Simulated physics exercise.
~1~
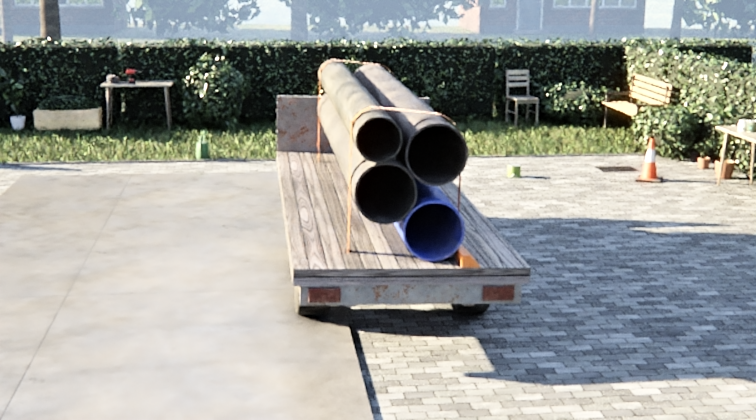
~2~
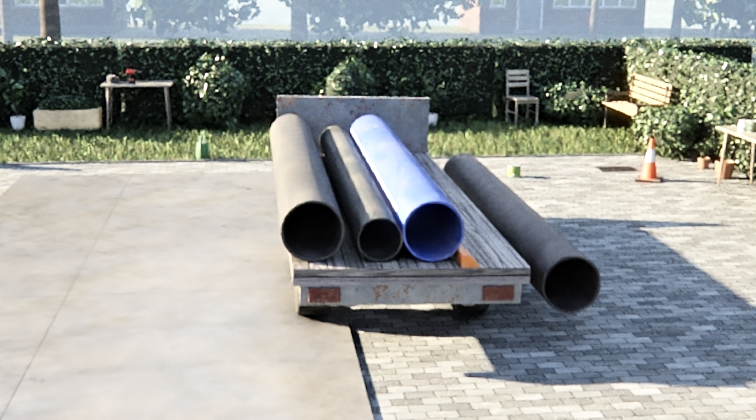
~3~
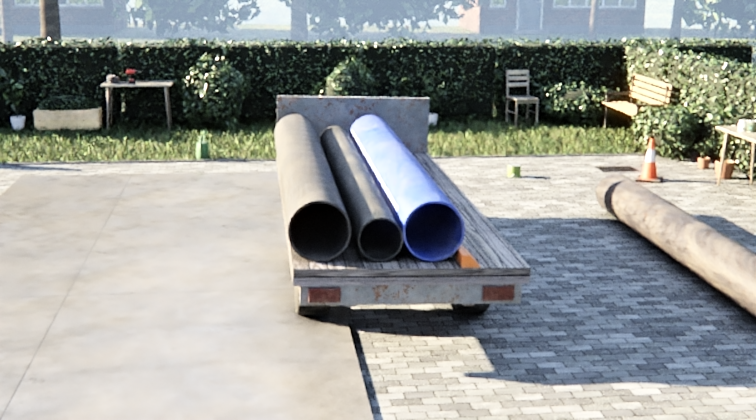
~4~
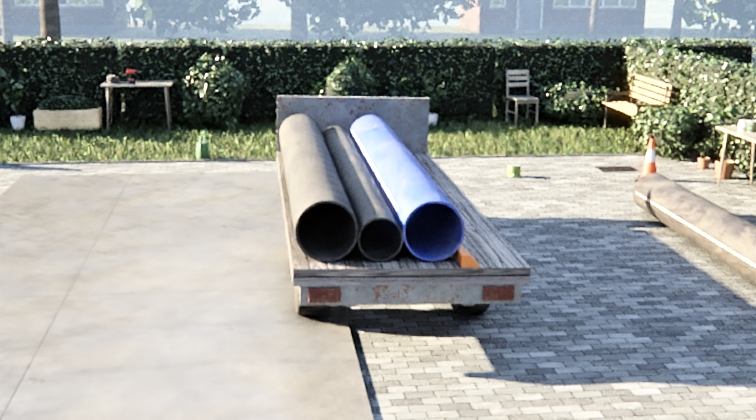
The footage shows a parked trailer carrying a strapped stack of dark pipes and one blue pipe; the straps vanish, the stack collapses, and one dark pipe drops off the right side and rolls away across the paving, while the blue pipe stays against the orange chock beside two dark ones.
